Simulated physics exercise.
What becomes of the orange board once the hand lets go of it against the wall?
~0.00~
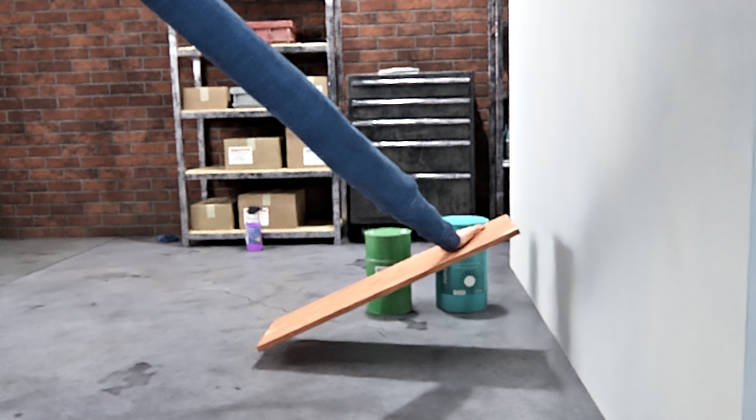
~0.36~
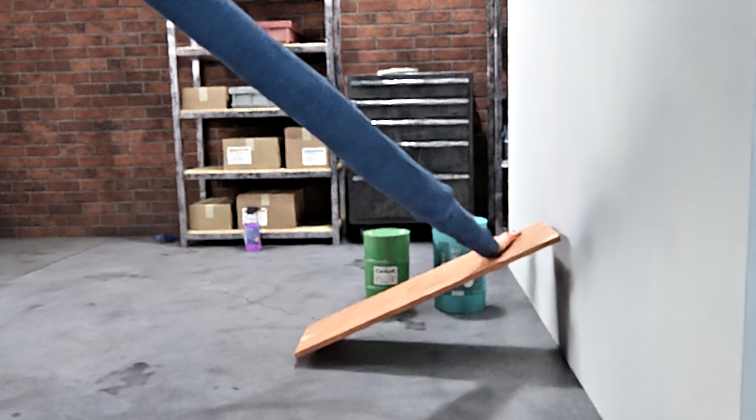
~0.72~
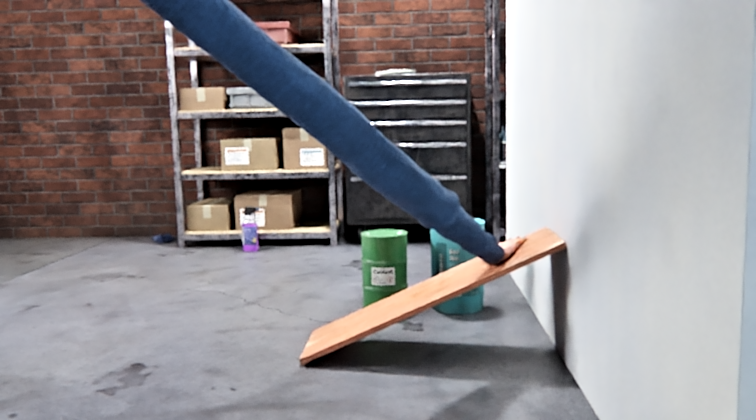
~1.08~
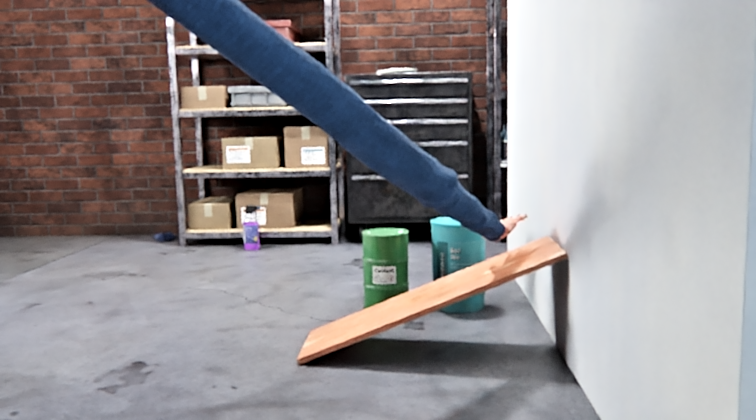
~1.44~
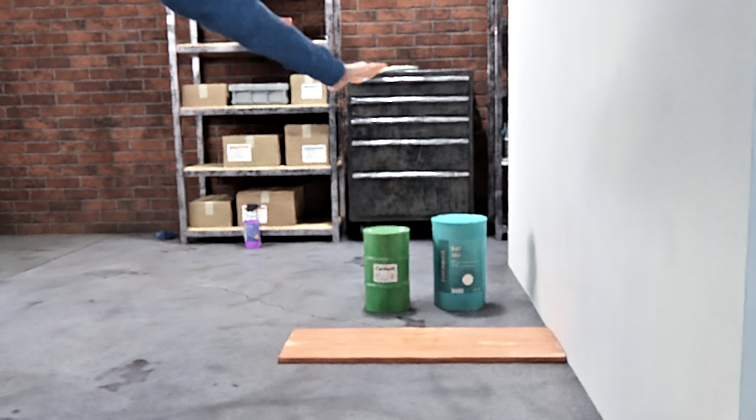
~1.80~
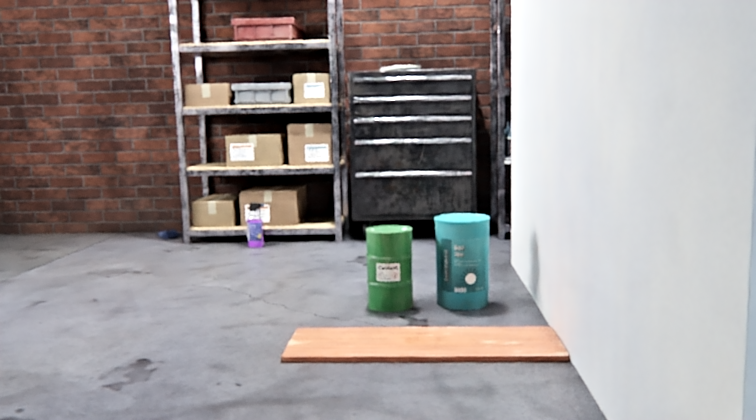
It does not stay leaning, but slides down the wall and ends up lying flat on the floor.
At the start, a blue-sleeved arm holds an orange board at a slant, its lower end on the grey floor, in front of a green canister and a turquoise pail. The hand moves the board to the right until its upper end rests against the pale wall. Then the fingers let go and the hand draws back. The board does not stay up, and its raised end slides down the wall as the arm pulls away. It ends lying flat on the floor, while the canister and the pail still stand in their places.
